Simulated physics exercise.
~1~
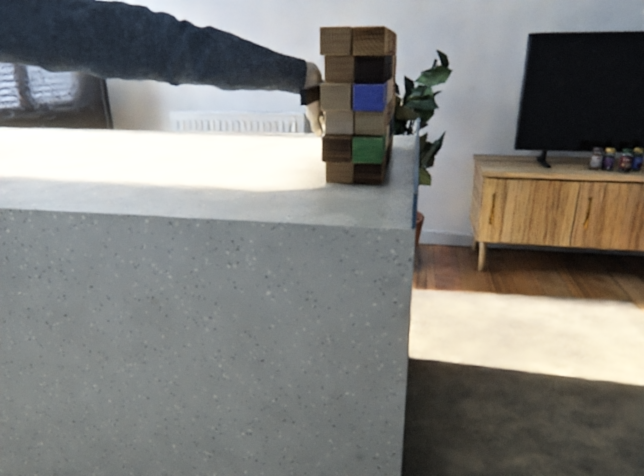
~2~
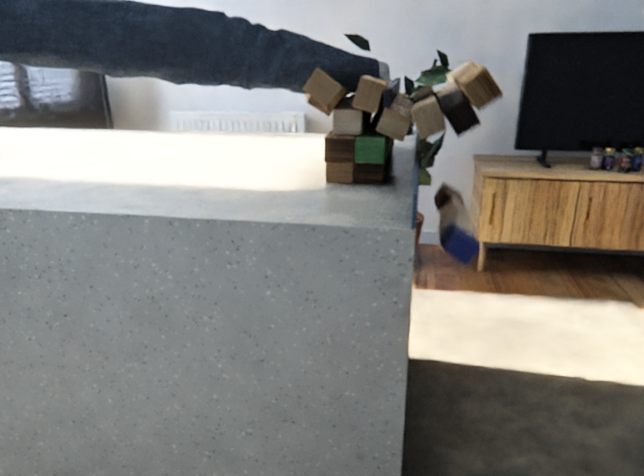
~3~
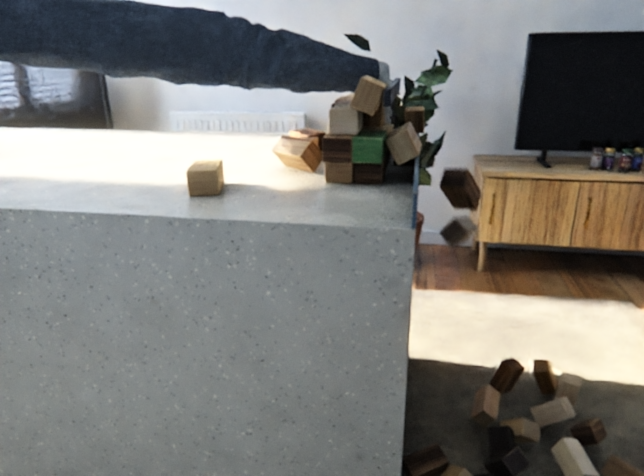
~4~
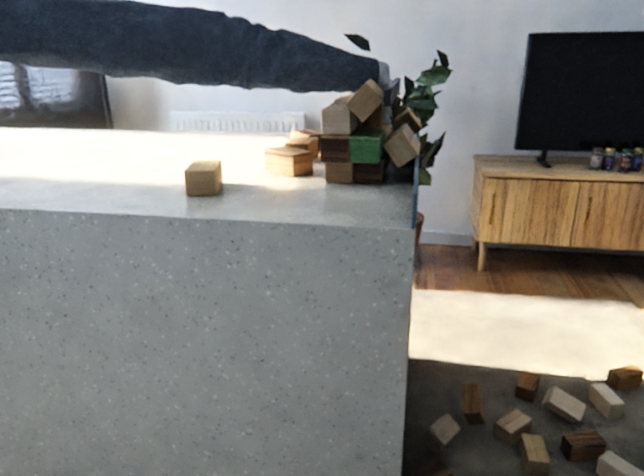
Sleeved arm shoving a stack of wooden blocks, many tumbling to the floor while others settle in a heap around the green one.
